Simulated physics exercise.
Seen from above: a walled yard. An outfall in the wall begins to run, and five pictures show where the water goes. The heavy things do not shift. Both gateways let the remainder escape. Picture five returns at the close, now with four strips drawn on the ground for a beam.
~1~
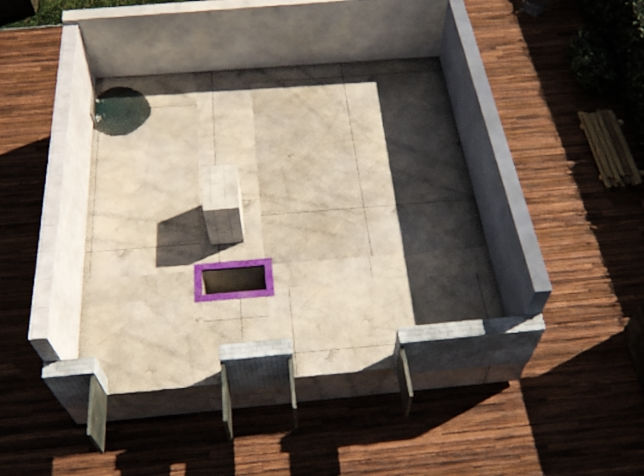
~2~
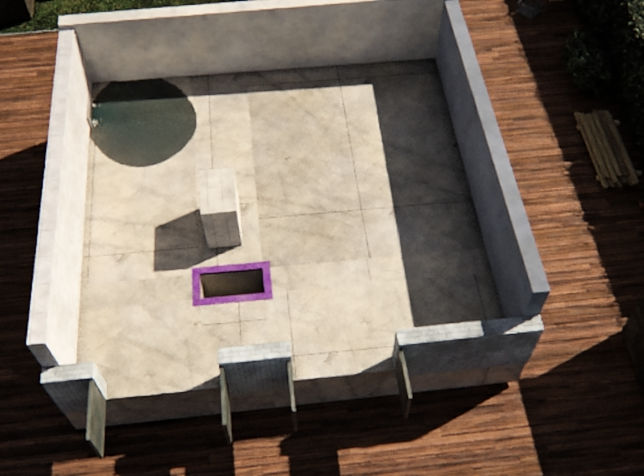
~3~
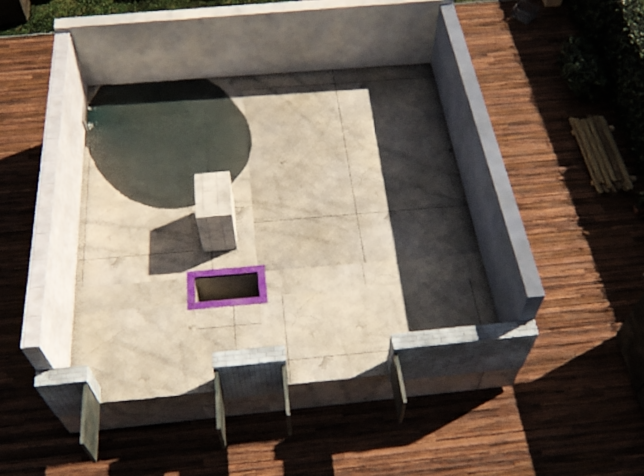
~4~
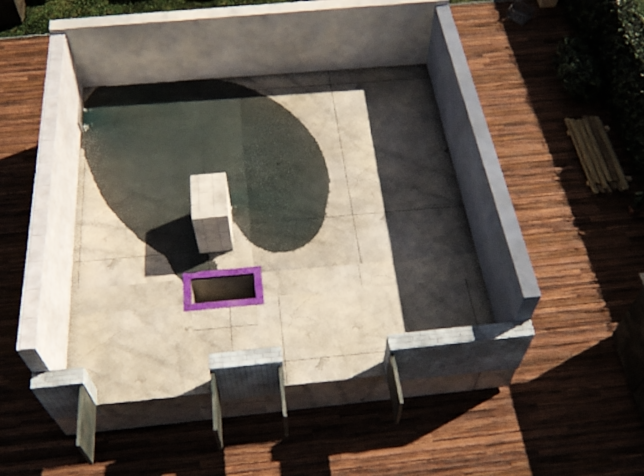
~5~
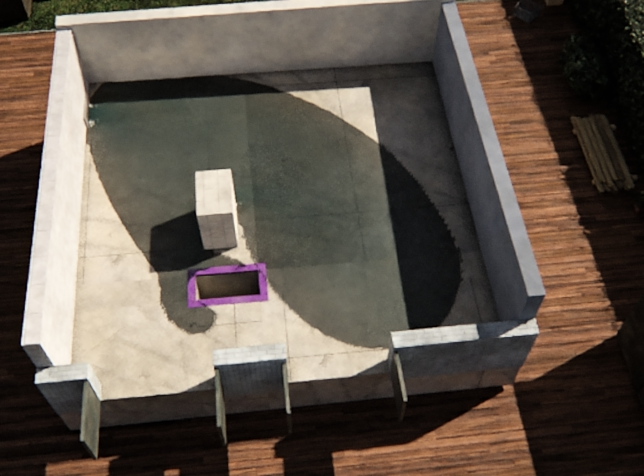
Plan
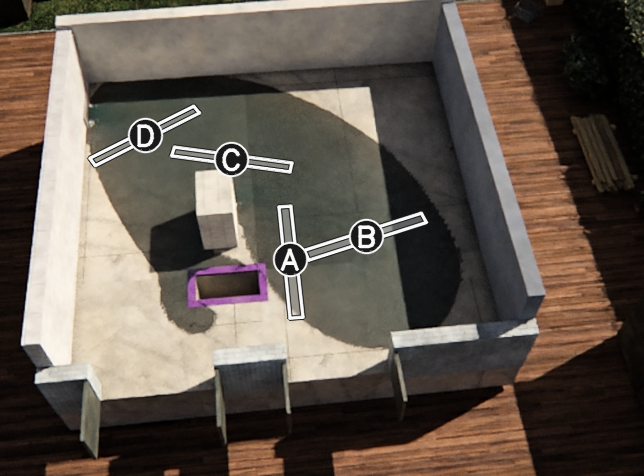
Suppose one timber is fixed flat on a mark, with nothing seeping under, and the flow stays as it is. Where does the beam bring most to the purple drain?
A is best.
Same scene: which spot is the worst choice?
It is D.
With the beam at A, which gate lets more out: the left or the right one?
The right one.
In white, A from (296, 317) to (284, 206); B from (306, 255) to (423, 217); C from (173, 151) to (290, 167); D from (92, 161) to (196, 109).
Choosing A, about 26 % of the stream goes into the purple drain, about 71 % out by the gates.
Choosing B, about 18 % of the stream goes into the purple drain, about 78 % out by the gates.
Choosing C, about 18 % of the stream goes into the purple drain, about 80 % out by the gates.
Choosing D, about 6 % of the stream goes into the purple drain, about 91 % out by the gates.
